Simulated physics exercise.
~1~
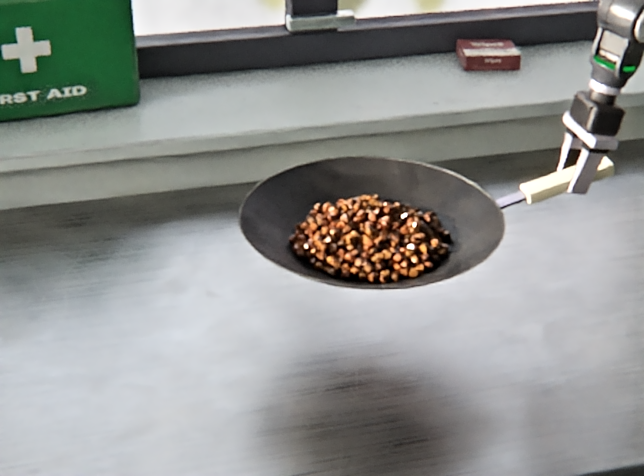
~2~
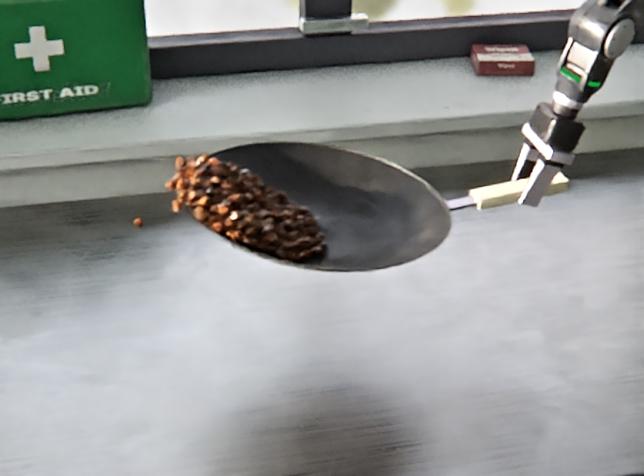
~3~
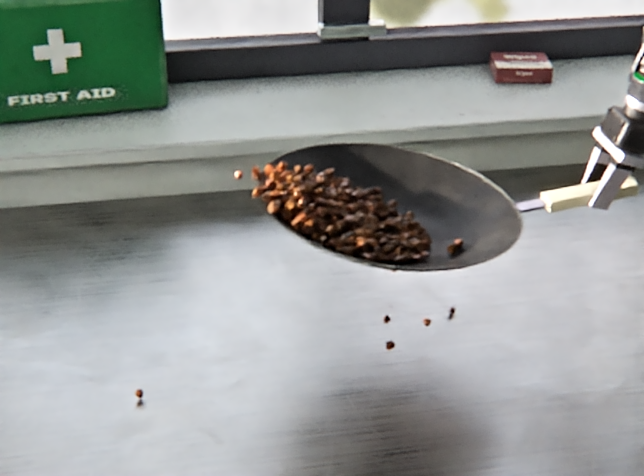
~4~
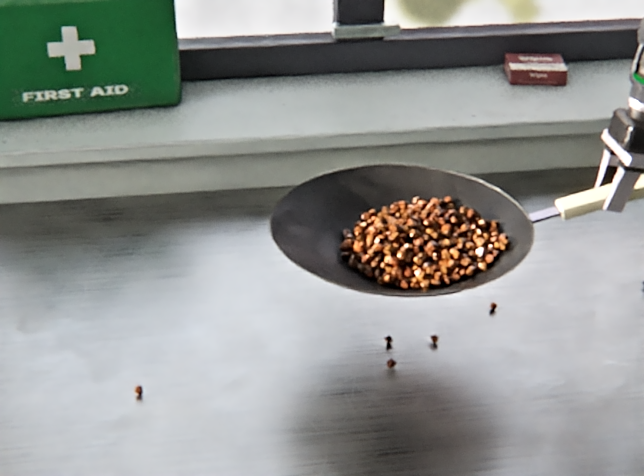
Robotic gripper shaking a dark wok of brown pellets left and right, spilling a few onto the grey table below.
